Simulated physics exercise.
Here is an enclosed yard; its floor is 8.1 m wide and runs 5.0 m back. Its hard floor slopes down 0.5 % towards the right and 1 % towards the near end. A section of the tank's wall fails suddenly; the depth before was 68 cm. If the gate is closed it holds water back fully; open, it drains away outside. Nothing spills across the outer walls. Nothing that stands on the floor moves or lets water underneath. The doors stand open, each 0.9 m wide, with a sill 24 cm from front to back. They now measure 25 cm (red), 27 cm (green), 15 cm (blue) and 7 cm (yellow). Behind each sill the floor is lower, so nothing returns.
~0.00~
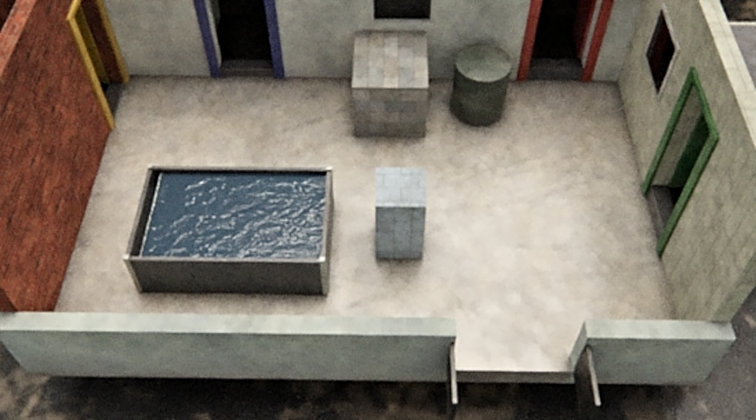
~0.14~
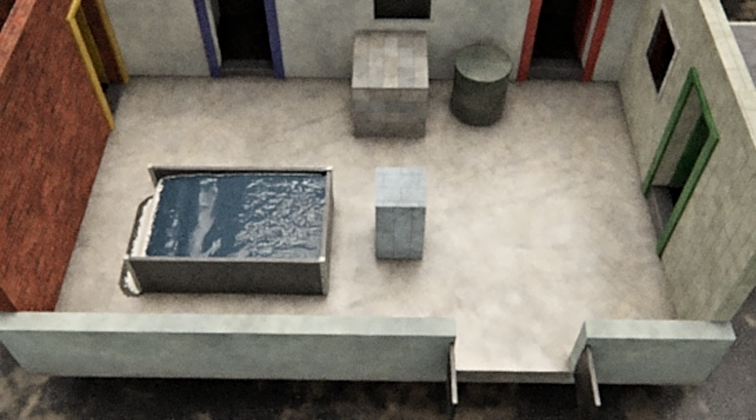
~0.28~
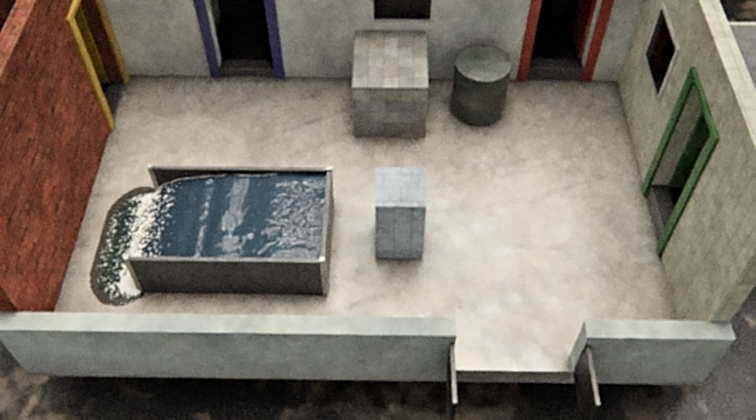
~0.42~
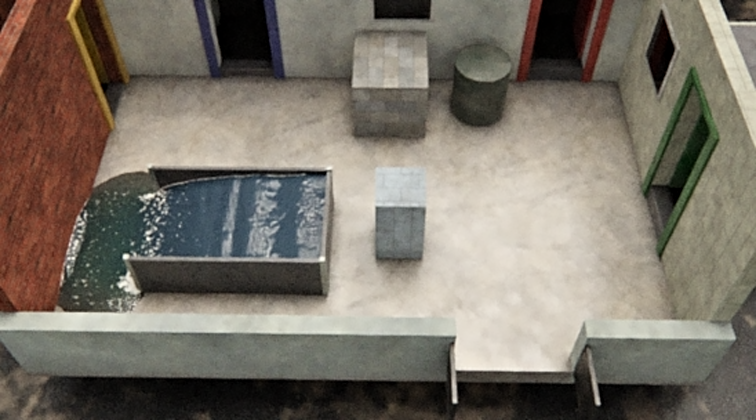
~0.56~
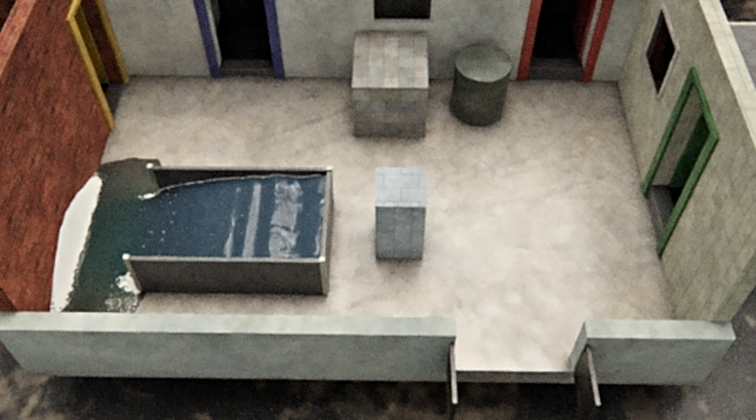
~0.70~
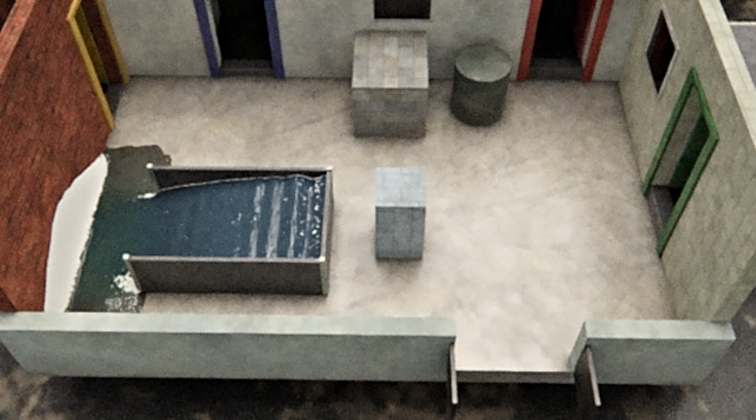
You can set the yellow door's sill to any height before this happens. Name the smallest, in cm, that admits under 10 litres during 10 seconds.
At least 17 cm or so.
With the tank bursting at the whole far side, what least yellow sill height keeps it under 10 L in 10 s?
Some 23 cm.
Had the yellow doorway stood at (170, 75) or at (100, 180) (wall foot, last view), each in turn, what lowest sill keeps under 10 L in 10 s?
About 24 and 27 cm.
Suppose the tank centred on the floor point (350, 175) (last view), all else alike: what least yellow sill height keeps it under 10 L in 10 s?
Then roughly 27 cm.
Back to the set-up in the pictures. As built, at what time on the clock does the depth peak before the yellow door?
Near 3.2 s.
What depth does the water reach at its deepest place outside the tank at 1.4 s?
Up to some 58 cm.
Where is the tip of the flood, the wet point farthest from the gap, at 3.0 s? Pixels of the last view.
Around (499, 340).
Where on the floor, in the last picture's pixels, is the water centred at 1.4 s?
Near (183, 246).
After 1.4 s water covers 15 % of the floor, deepest (58 cm) near (45, 345); 6 cm at the yellow door, 0 litres in over its 7 cm sill.
After 3.0 s water covers 40 % of the floor, deepest (34 cm) near (45, 345); 13 cm at the yellow door, 6 litres in over its 7 cm sill.
After 10.0 s water covers 95 % of the floor, deepest (10 cm) near (45, 345); 6 cm at the yellow door, 64 litres in over its 7 cm sill.
At the yellow door as built, the water arrived by 1.2 s and peaked near 13 cm at 3.2 s.
Run again over the same 10 s with other heights there, 13 litres in over 15.5 cm, 3 litres over 21 cm. The limit of 10 litres is kept from about 17 cm up.
